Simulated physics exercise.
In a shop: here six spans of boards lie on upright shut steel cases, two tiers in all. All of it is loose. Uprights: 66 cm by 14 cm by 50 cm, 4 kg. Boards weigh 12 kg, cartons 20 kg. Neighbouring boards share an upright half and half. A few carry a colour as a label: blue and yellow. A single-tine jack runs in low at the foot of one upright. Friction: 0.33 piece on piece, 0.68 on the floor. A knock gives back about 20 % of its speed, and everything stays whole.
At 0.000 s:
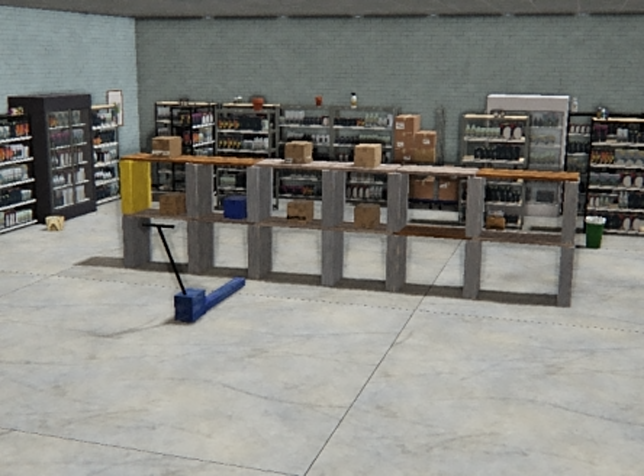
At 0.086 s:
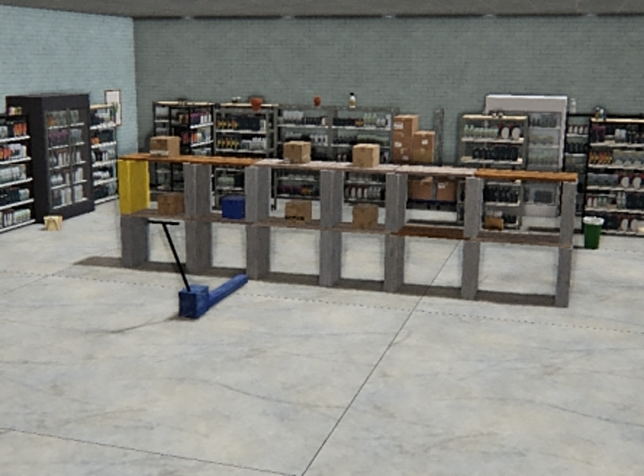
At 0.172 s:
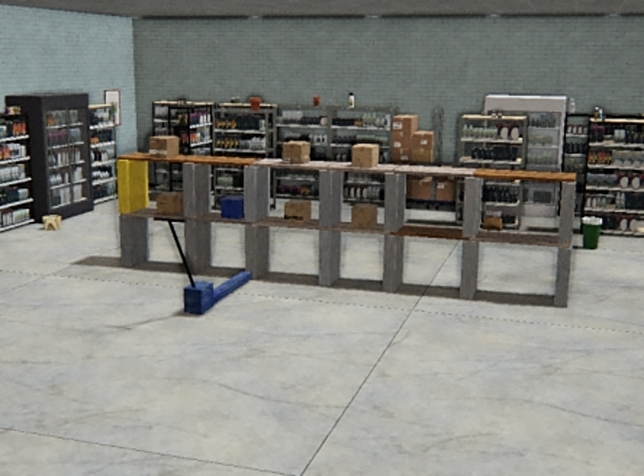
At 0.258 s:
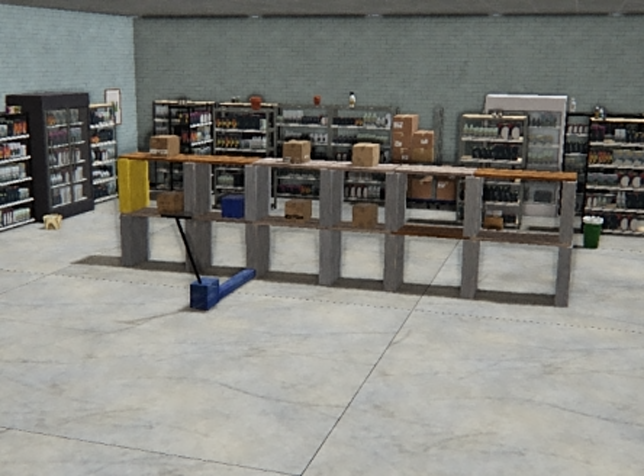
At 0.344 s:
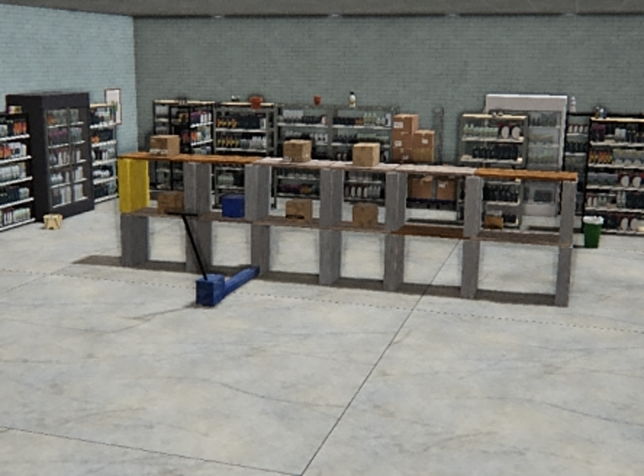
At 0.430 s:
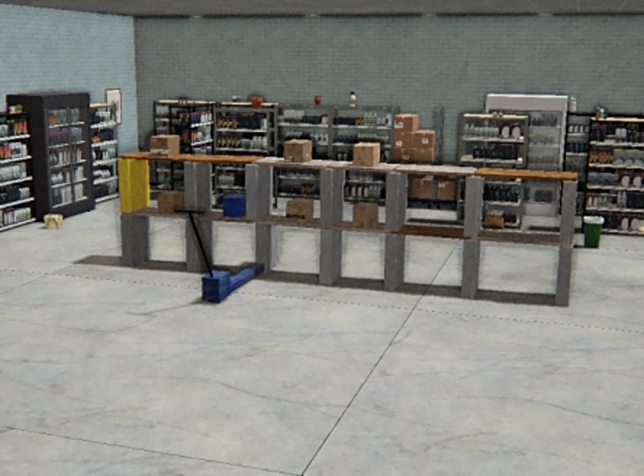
In a storeroom lined with stocked shelves, a blue pallet jack slides slowly to the right across the pale floor toward a long two-tier rack holding cartons, its forks reaching the base, while the rack shows almost no visible movement.
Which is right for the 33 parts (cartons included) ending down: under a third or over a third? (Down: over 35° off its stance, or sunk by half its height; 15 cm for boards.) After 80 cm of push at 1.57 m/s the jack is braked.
Over a third of them.
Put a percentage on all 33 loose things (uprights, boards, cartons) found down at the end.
About 95 per cent.
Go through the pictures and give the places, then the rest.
In the first frame (we follow the side turned to the camera), jack tip (242, 282) 39 cm short; yellow upright (141, 185); blue carton (233, 210); no piece has moved.
The second frame shows jack tip (244, 279) 26 cm short; yellow upright (139, 185).
The third frame shows jack tip (248, 276) 12 cm short; yellow upright (138, 184).
The fourth frame shows jack tip (253, 273) 13 mm in; blue carton (230, 209).
The fifth frame shows jack tip (257, 270) 15 cm in; blue carton (231, 208); one has shifted.
The sixth frame shows jack tip (262, 267) 28 cm in; blue carton (232, 208) displaced 26 mm; yellow upright (139, 183); 3 stirred so far.
Around 1.16 s, 9 of the 33 pieces down; blue carton tipped 41°, 65 cm lower; yellow upright displaced 26 mm.
Around 1.84 s, 25 of the 33 pieces down; blue carton tipped 17°, 66 cm lower; yellow upright tipped 15°.
Finally (3.7 s), 32 of the 33 pieces down; yellow upright on its side; blue carton tipped 17°, 67 cm lower. That is 97 per cent. Seen by the last camera, middles, yellow upright near (59, 250), blue carton near (250, 255).
